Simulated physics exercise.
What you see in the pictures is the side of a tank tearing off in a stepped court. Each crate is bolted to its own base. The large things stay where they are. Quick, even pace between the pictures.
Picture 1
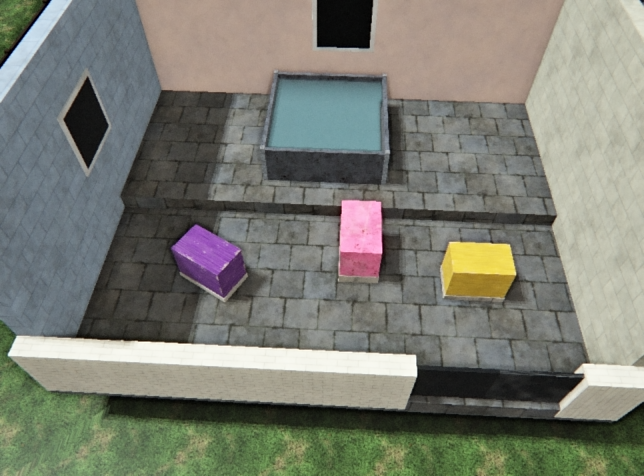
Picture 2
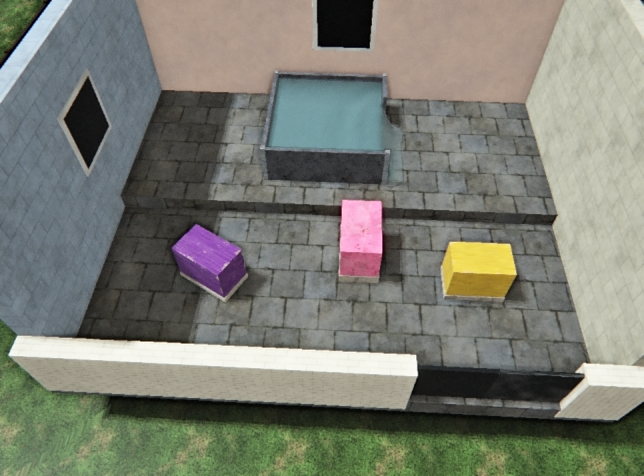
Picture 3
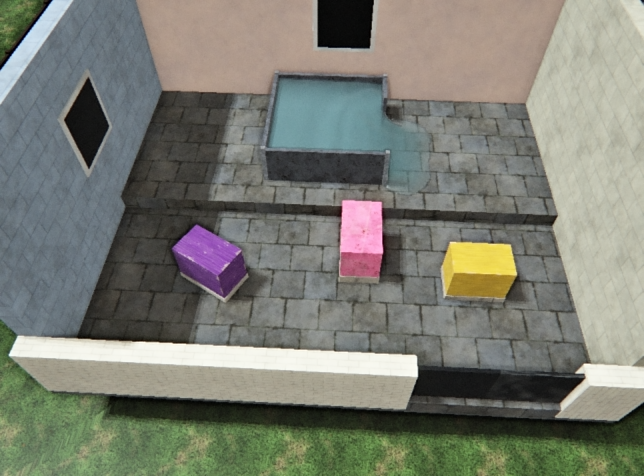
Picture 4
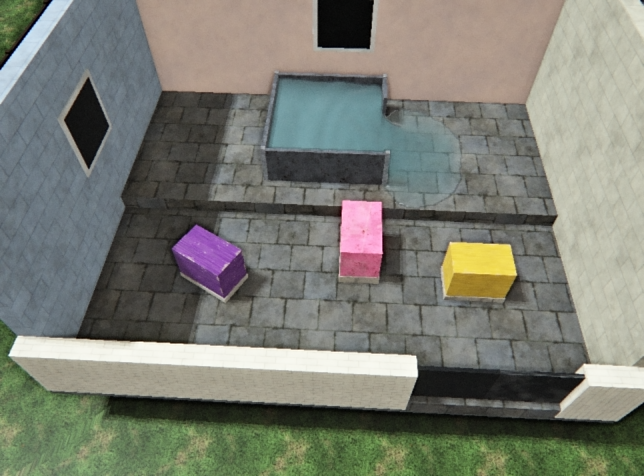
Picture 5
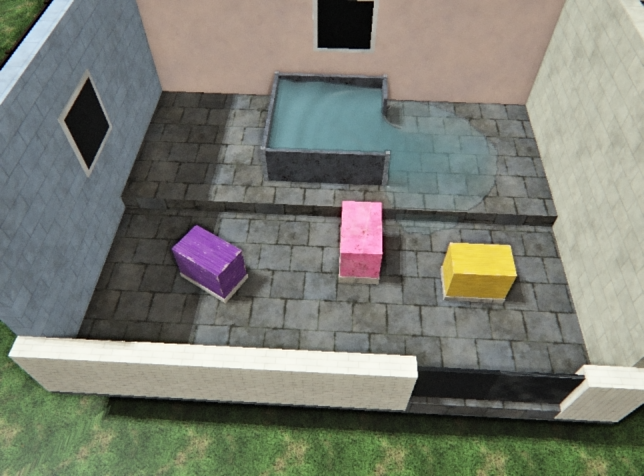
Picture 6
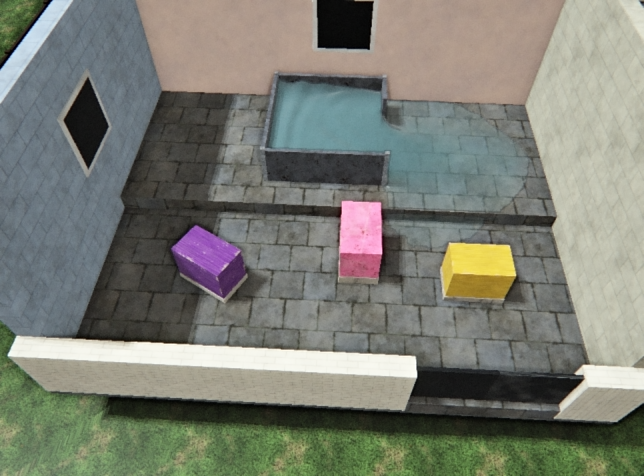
A stepped stone courtyard, enclosed by blue, pink and cream walls, is seen from high above its low front wall by a camera that stays still. A dark tank of blue-green water sits on the upper level, with purple, pink and yellow blocks from left to right below. The tank's right side opens, and water pours out, spreading rightward across the upper paving, while the blocks stay still.
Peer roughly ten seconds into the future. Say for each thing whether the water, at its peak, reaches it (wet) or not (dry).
Purple crate: A wet one. Pink crate: A dry one. Yellow crate: A wet one.
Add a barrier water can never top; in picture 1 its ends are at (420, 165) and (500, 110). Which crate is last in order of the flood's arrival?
I'd go with the purple-painted one.
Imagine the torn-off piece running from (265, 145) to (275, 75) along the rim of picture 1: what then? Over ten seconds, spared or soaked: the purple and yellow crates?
As I see it, the purple crate gets reached, and the yellow crate gets reached.
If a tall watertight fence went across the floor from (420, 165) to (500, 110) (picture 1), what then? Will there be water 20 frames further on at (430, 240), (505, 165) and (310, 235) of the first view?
First inundated, then inundated, then unwetted.
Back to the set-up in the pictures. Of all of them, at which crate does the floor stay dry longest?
It would be the purple crate.
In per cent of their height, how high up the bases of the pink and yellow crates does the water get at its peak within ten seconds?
70 and 140 per cent, roughly.
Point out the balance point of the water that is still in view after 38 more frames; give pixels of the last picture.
Centre: Close to (413, 227).
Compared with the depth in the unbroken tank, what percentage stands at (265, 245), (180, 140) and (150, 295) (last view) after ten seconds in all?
Respectively 8, 2 and 16 per cent.
A moment on, water covers 25 % of the floor; the purple crate not reached, the pink crate not reached, the yellow crate water round its plinth.
Next, water covers 30 % of the floor; the purple crate not reached, the pink crate not reached, the yellow crate water round its plinth.
Then, water covers 40 % of the floor; the purple crate not reached, the pink crate water round its plinth, the yellow crate water round its plinth.
Later, water covers 70 % of the floor; the purple crate water round its plinth, the pink crate water round its plinth, the yellow crate water round its plinth.
In the end, water covers 85 % of the floor; the purple crate was topped, the pink crate stayed above the water, the yellow crate was topped.
